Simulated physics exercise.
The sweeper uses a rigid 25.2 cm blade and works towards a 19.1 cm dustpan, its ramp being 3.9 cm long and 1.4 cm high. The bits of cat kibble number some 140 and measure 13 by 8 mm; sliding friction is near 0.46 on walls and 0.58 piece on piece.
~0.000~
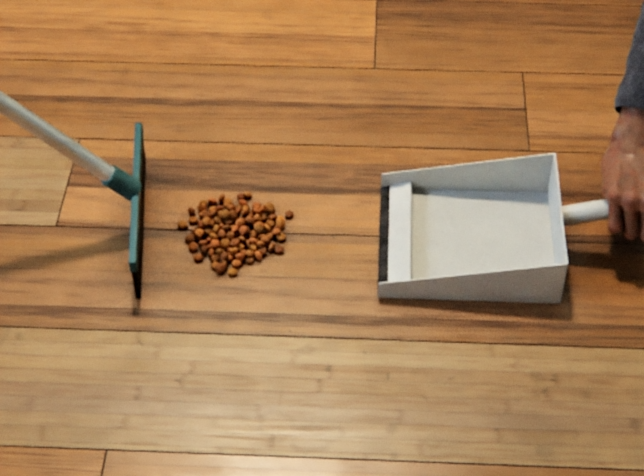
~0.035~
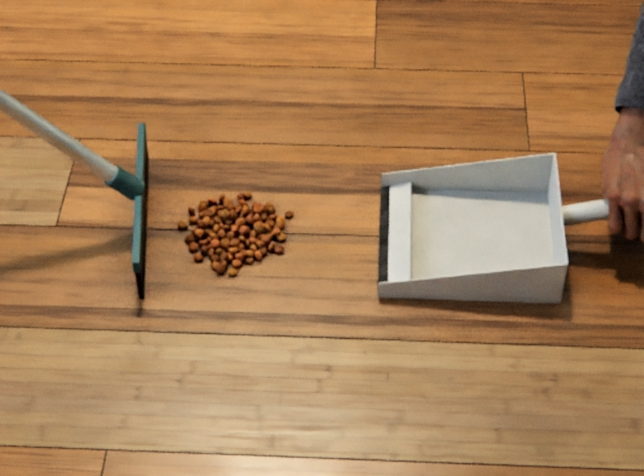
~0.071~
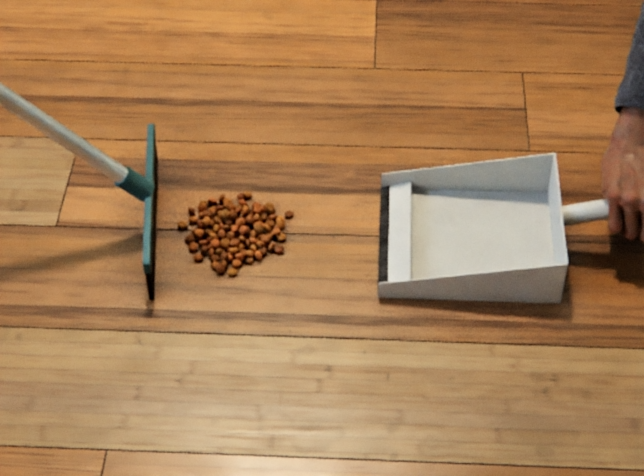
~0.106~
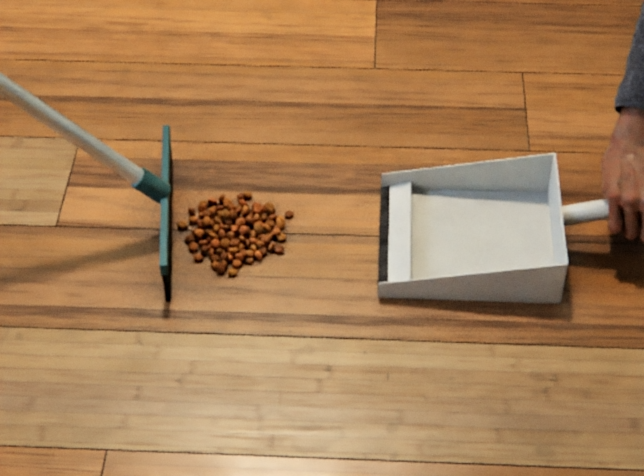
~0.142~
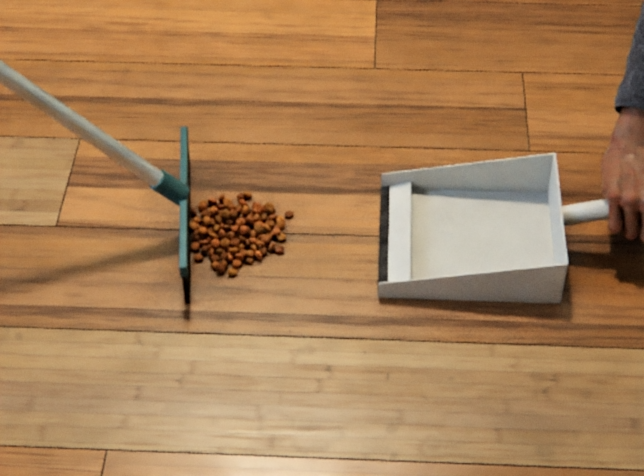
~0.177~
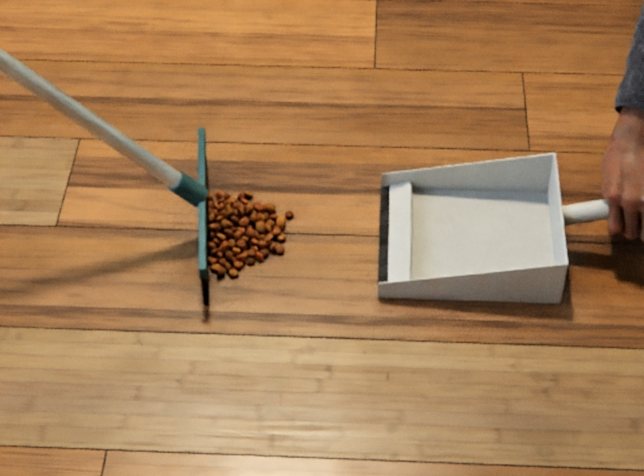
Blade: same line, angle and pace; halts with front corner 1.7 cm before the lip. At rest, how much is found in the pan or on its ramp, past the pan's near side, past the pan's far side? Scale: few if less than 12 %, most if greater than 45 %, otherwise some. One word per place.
In the pan or on its ramp - some; past the pan's near side - few; past the pan's far side - few.
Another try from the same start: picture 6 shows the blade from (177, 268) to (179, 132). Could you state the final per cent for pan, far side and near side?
You'd see pan at 35, far at 5 and near at 0.
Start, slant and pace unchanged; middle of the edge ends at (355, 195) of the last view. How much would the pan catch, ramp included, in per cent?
I'd expect around 35 per cent.
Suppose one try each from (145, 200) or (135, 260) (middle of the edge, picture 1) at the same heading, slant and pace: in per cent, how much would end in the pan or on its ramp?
About 35 and 15 per cent.
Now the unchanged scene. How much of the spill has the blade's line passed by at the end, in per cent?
Some 0 percent, give or take.
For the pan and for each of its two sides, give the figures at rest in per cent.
Final shares - pan: 30%, near side: 5%, far side: 5%.
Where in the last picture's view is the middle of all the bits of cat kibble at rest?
Close to pixel (375, 236).
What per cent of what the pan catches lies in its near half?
Some 70 per cent.
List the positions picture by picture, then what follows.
In the first picture, blade from (134, 267) to (139, 131), moved 0.0 cm, 0 of the pieces shifted so far; middle of the pieces at (233, 230); pan at (482, 243).
In the second picture, blade from (137, 267) to (142, 131), moved 0.4 cm, 0 of the pieces shifted so far; middle of the pieces at (233, 230).
In the third picture, blade from (147, 268) to (152, 132), moved 1.7 cm, 0 of the pieces shifted so far; middle of the pieces at (233, 230).
In the fourth picture, blade from (164, 270) to (167, 134), moved 3.7 cm, 0 of the pieces shifted so far; middle of the pieces at (233, 230).
In the fifth picture, blade from (184, 272) to (185, 135), moved 6.1 cm, 6 of the pieces shifted so far; middle of the pieces at (233, 230).
In the sixth picture, blade from (203, 274) to (202, 137), moved 8.5 cm, 98 of the pieces shifted so far; middle of the pieces at (239, 232); pan at (482, 243). The blade's pace is about 0.67 m/s, heading 5 degrees towards the viewer's side.
Then, at 0.33 s, middle of the blade 12 cm from the lip; 0 % over the lip, far side 5 %, near side 0 %.
After 0.43 s, middle of the blade 6 cm from the lip; 0 % over the lip, far side 5 %, near side 0 %.
After 0.66 s, middle of the blade 3 cm from the lip; 30 % over the lip, far side 5 %, near side 5 %.
By 1.1 s all is still; pan 30 %, near side 5 %, far side 5 %, in front of the lip or behind the blade 60 %.
